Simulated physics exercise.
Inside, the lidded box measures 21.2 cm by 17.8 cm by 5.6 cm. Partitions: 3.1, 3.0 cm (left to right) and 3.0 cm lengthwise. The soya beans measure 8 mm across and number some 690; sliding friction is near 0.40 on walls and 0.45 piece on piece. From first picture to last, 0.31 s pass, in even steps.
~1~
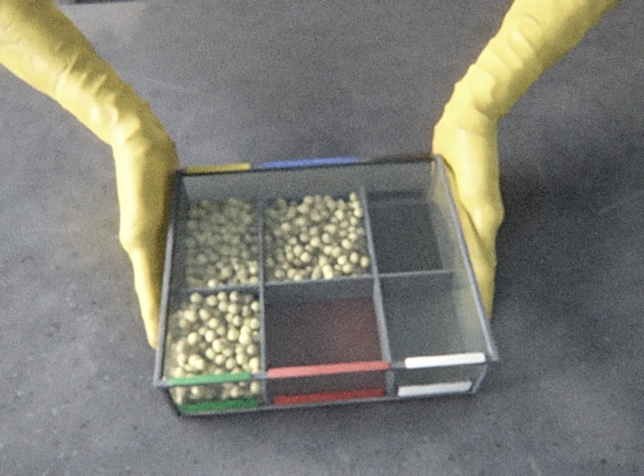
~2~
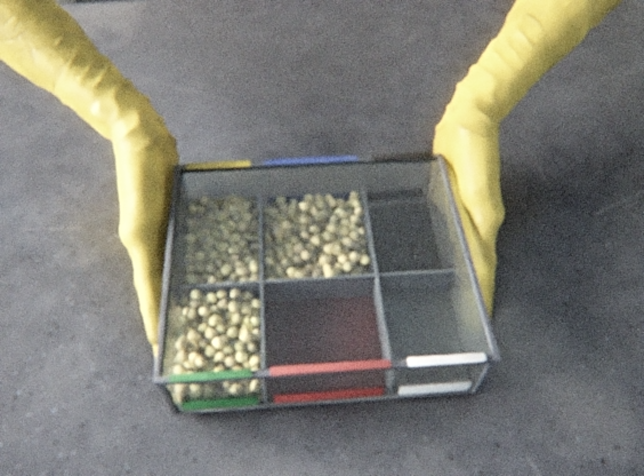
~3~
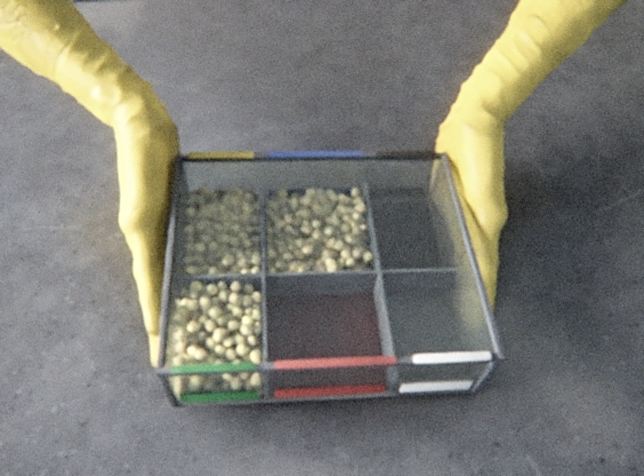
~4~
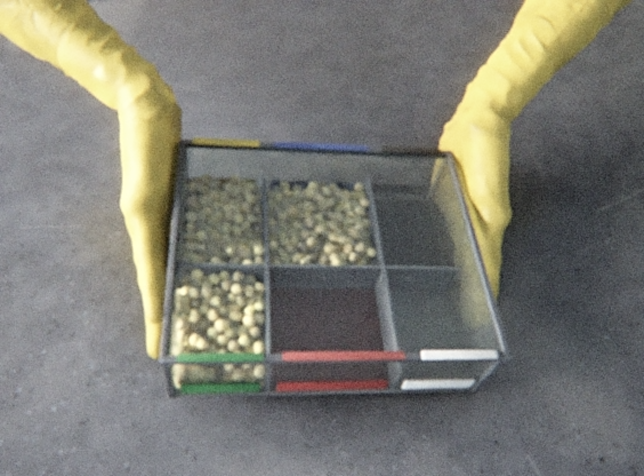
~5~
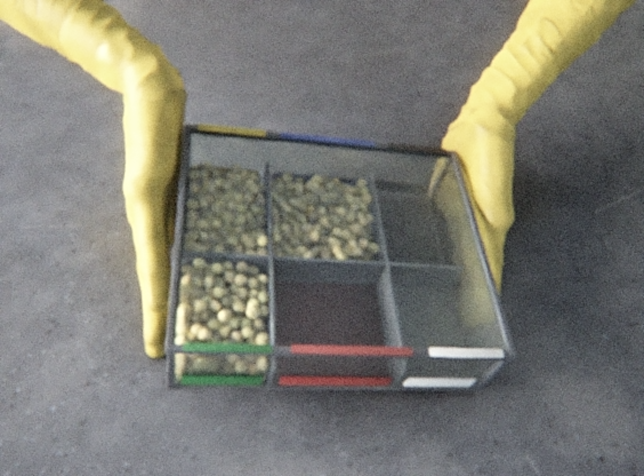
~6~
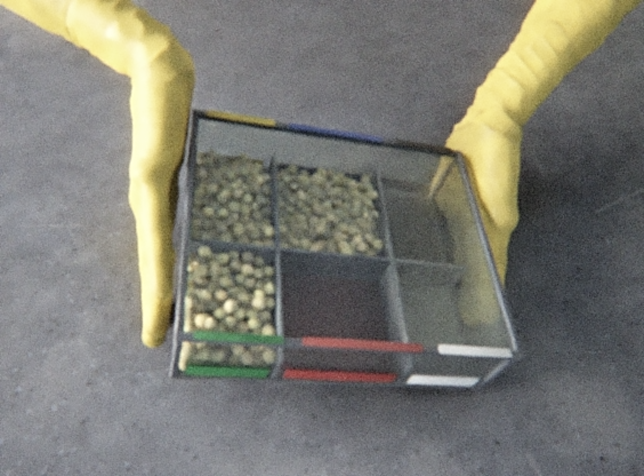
Two yellow-gloved hands slowly tilt a clear divided box of beans down toward the right.
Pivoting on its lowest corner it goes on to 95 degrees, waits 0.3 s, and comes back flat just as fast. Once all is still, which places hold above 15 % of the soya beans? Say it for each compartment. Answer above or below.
Red compartment: Below; blue compartment: Below; green compartment: Below; yellow compartment: Below; white compartment: Above; black compartment: Above.
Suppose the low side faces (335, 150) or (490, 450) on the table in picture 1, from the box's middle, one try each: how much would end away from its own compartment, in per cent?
About 35 and 80 per cent.
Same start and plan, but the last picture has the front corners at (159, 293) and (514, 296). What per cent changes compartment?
Then about 45 per cent.
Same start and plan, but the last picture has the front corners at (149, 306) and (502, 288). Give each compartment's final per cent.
Red 0; blue 45; green 5; yellow 45; white 0; black 5.
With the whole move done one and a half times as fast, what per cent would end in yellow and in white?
Then: Yellow 5; white 35.
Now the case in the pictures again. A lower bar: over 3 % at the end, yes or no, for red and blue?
Red no, blue yes.
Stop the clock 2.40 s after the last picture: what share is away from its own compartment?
Some 85 per cent.
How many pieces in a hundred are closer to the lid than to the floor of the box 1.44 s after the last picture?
Roughly 60 per cent.
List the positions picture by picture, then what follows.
In the first picture, box tilt 0 degrees, front corners at (161, 381) and (491, 356); blue 40 %, green 30 %, yellow 30 %.
In the second picture, box tilt 1 degrees, front corners at (161, 378) and (492, 356).
In the third picture, box tilt 4 degrees, front corners at (163, 369) and (497, 355), lowest corner right front.
In the fourth picture, box tilt 8 degrees, front corners at (167, 357) and (503, 354), lowest corner right front.
In the fifth picture, box tilt 12 degrees, front corners at (173, 346) and (508, 353), lowest corner right front.
In the sixth picture, box tilt 16 degrees, front corners at (183, 334) and (515, 353), lowest corner right front; blue 40 %, green 30 %, yellow 30 %.
Then, 1.44 s after the last picture, tilt 95 degrees; red 5 %, blue 15 %, green 5 %, yellow 10 %, white 20 %, black 40 %.
Then, 2.40 s after the last picture, tilt 47 degrees; blue 5 %, green 5 %, yellow 5 %, white 30 %, black 55 %.
Then, 3.35 s after the last picture, tilt 0 degrees; blue 5 %, green 5 %, yellow 5 %, white 35 %, black 55 %.
In the end, red 0 %, blue 5 %, green 5 %, yellow 5 %, white 35 %, black 55 %.
